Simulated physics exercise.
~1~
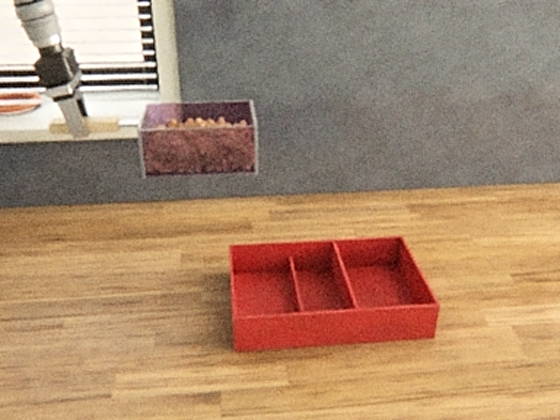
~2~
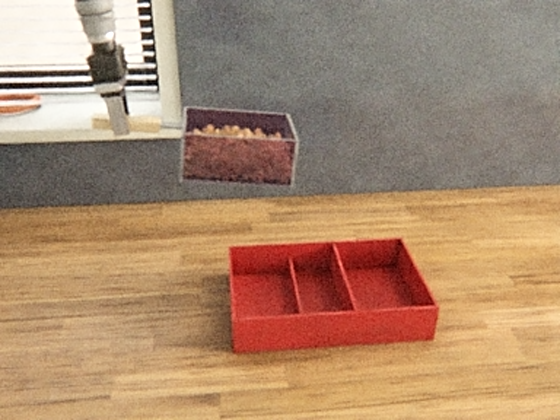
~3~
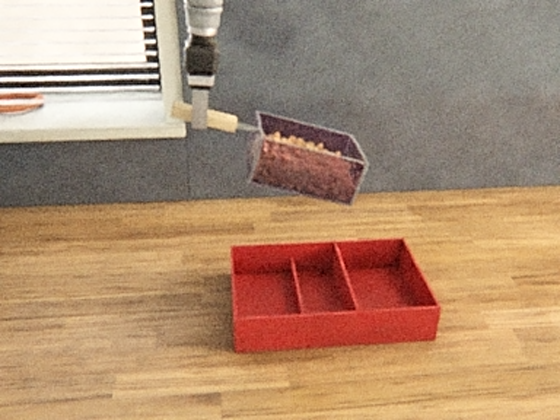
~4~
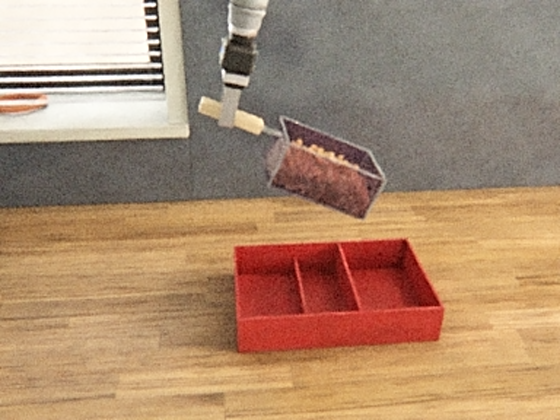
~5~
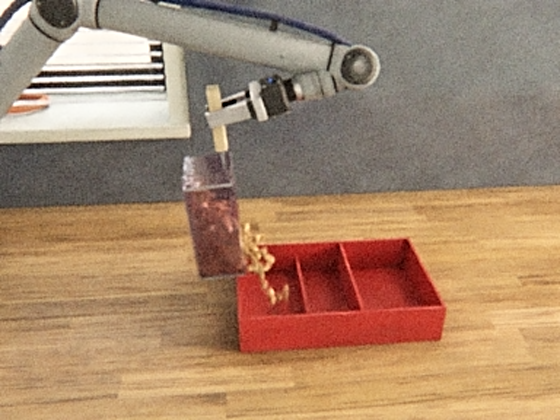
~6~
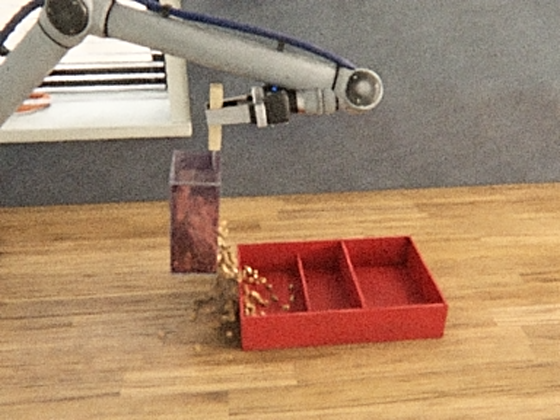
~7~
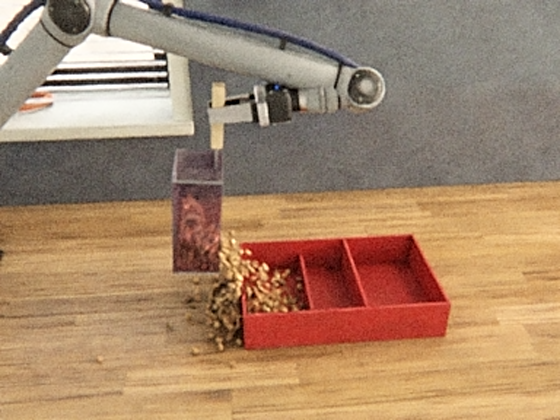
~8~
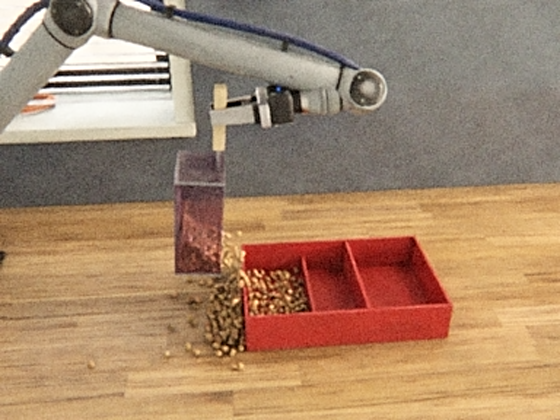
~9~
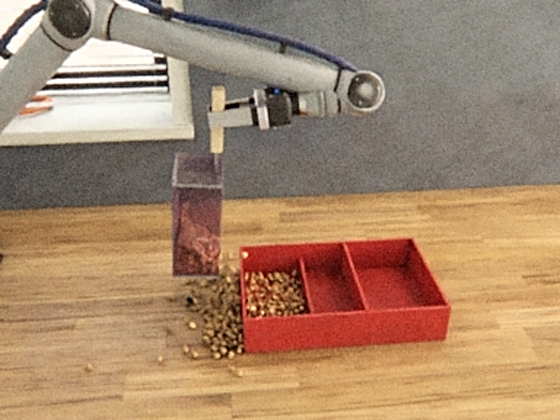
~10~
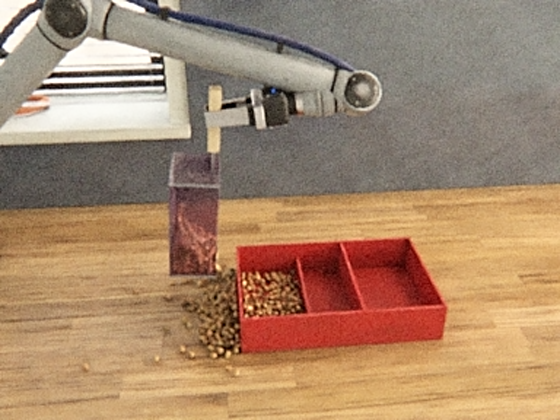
On a wooden surface before a grey wall, a red tray split into three compartments sits still while a robot arm holds a clear, purplish box of small tan pieces above and to the left. The arm carries the box right and begins tipping it toward the tray. It then swings the box back left as it turns upright on end, and pieces spill out. They pour over the tray's left edge, some landing in the left compartment and others scattering outside. The flow dwindles, leaving that compartment covered, a heap beside the tray, and some pieces still in the box.
